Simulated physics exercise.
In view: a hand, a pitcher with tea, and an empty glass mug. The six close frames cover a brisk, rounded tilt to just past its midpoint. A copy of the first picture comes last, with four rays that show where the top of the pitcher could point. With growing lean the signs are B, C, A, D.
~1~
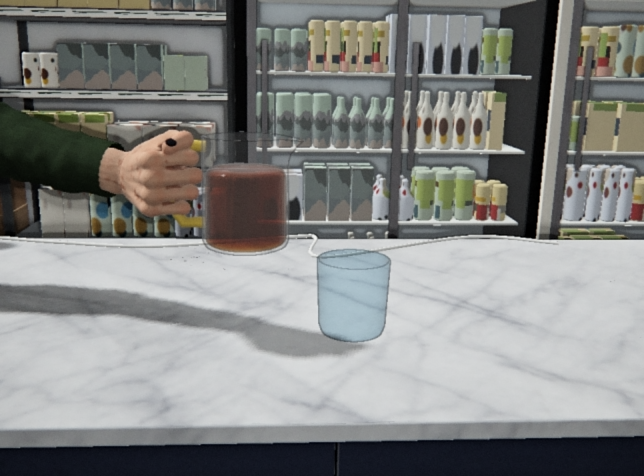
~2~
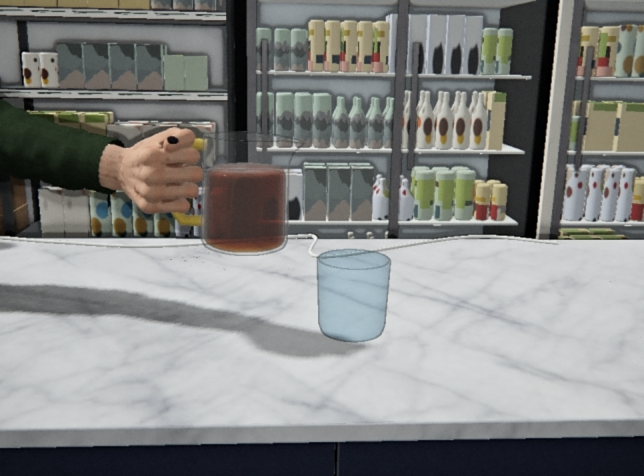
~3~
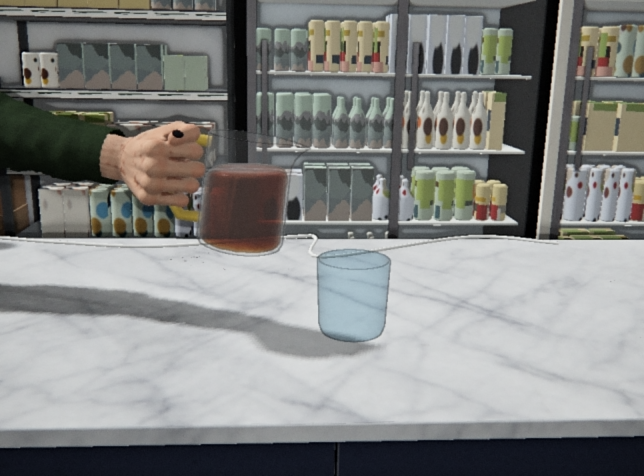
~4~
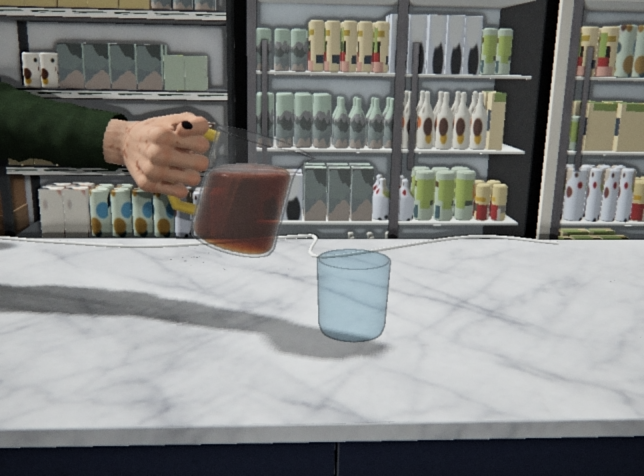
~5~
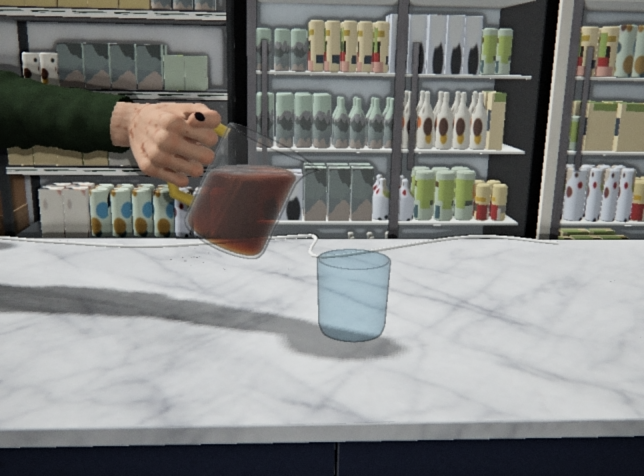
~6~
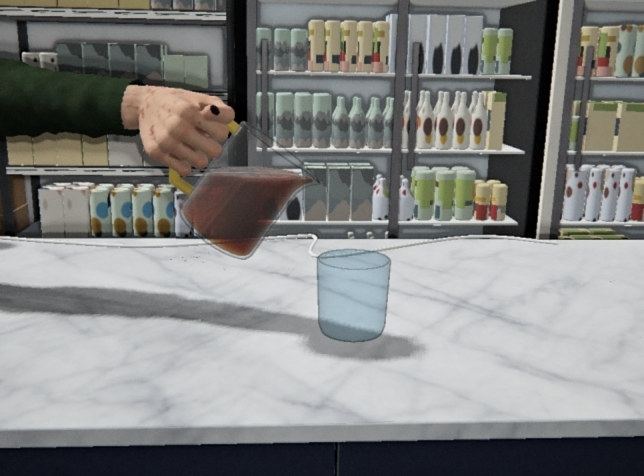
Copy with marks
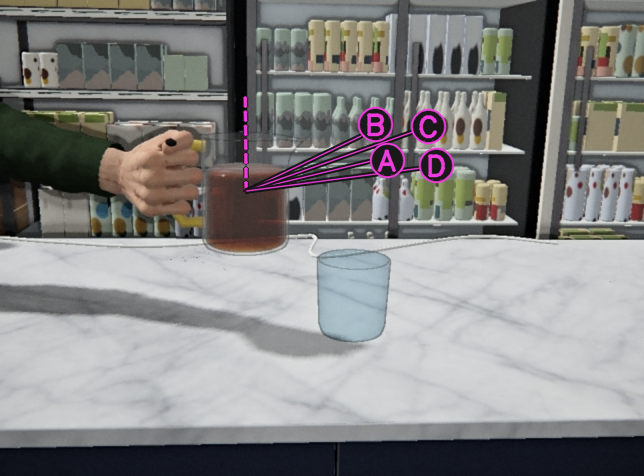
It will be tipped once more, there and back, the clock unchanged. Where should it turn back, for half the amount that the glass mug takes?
The best line is B.
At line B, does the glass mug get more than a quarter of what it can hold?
Yes, it does.
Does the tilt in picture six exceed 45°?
No, it does not.
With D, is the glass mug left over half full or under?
Over half.
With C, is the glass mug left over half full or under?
Over.
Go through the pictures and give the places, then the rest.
Upright, lip at (303, 140); rim of the glass mug round (354, 258); nothing has left yet.
Upright, lip at (305, 142); nothing has left yet.
Tipped about 7°, lip at (309, 148); nothing has left yet.
Tipped about 15°, lip at (314, 157); nothing has left yet.
Tipped about 25°, lip at (319, 169); nothing has left yet.
Tipped about 36°, lip at (321, 183); nothing has left yet.
On the marked copy, A at (369, 161); B at (361, 135); C at (412, 132); D at (419, 168).
If A is chosen, the glass mug ends with about 82 % of what it can hold.
If B is chosen, the glass mug ends with about 50 % of what it can hold.
If C is chosen, the glass mug ends with about 66 % of what it can hold.
If D is chosen, the glass mug ends with about 96 % of what it can hold; 3 % of the tea is spilt.
